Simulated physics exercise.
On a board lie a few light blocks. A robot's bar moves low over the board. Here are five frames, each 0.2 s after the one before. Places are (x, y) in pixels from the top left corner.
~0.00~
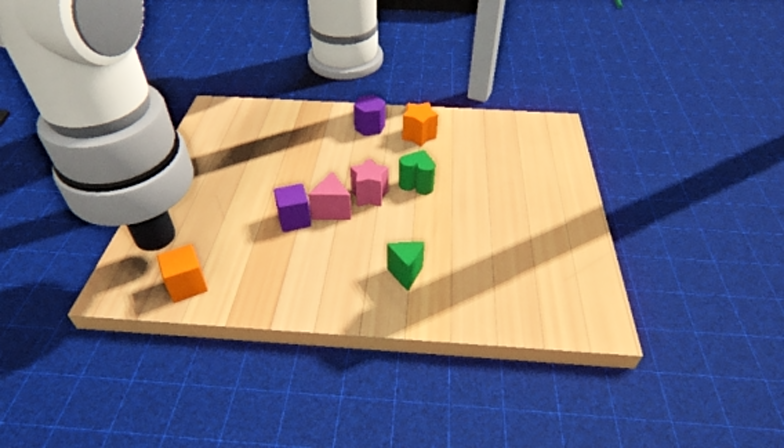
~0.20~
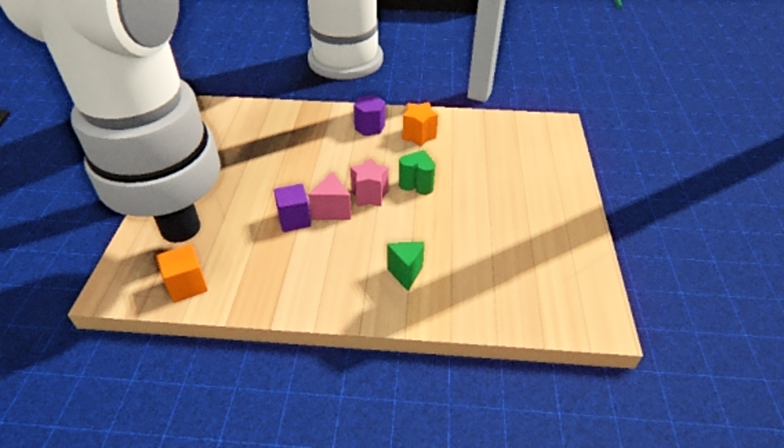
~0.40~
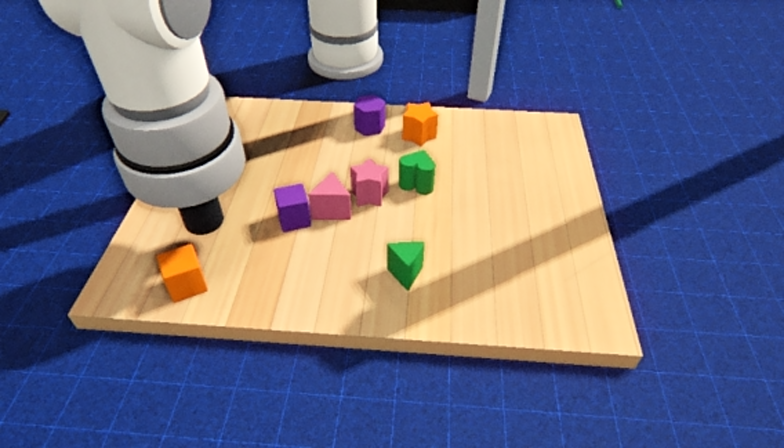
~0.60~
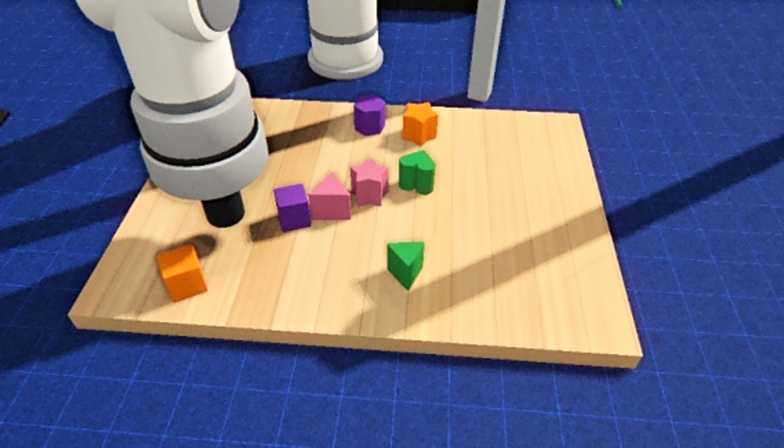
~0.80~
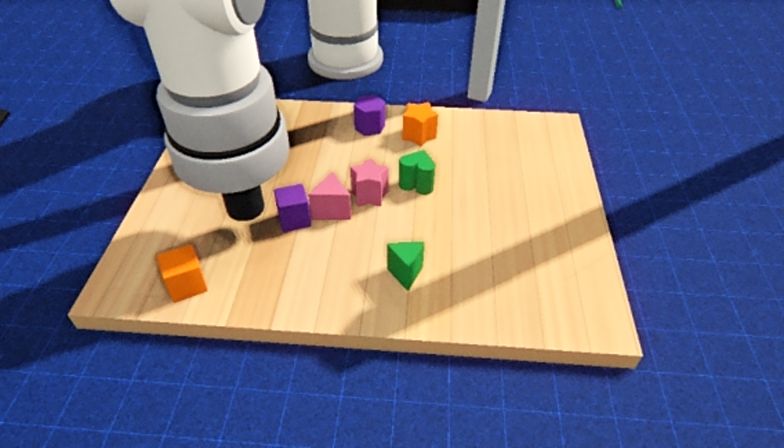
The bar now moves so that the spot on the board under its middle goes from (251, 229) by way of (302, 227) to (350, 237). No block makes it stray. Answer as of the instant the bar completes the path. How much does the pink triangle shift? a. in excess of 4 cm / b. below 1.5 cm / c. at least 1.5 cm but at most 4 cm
Correct choice: A.
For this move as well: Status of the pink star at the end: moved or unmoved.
That block is shifted.
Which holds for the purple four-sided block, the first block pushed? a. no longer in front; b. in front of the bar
b
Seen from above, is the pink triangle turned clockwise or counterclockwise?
Looking down: Anticlockwise.
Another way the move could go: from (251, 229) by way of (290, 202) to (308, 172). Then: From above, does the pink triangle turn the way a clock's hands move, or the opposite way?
Turns anticlockwise.
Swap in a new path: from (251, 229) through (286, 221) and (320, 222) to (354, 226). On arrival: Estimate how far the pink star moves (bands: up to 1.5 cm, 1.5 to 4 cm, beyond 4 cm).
It's set to move 1.5-4 cm.
What follows on the original path. One third of the way, bar (283, 206); purple four-sided block (317, 195), turned 15° clockwise; pink triangle (345, 185), turned 30° anticlockwise; pink star (371, 169).
Two thirds of the way, bar (316, 211); purple four-sided block (349, 199); pink triangle (374, 185), turned 45° anticlockwise; pink star (382, 166), turned 50° anticlockwise.
At the end, bar (348, 218); purple four-sided block (381, 202), turned 15° anticlockwise; pink triangle (396, 183), turned 70° anticlockwise; pink star (387, 164), turned 80° anticlockwise; green heart block (421, 156), turned 20° clockwise.
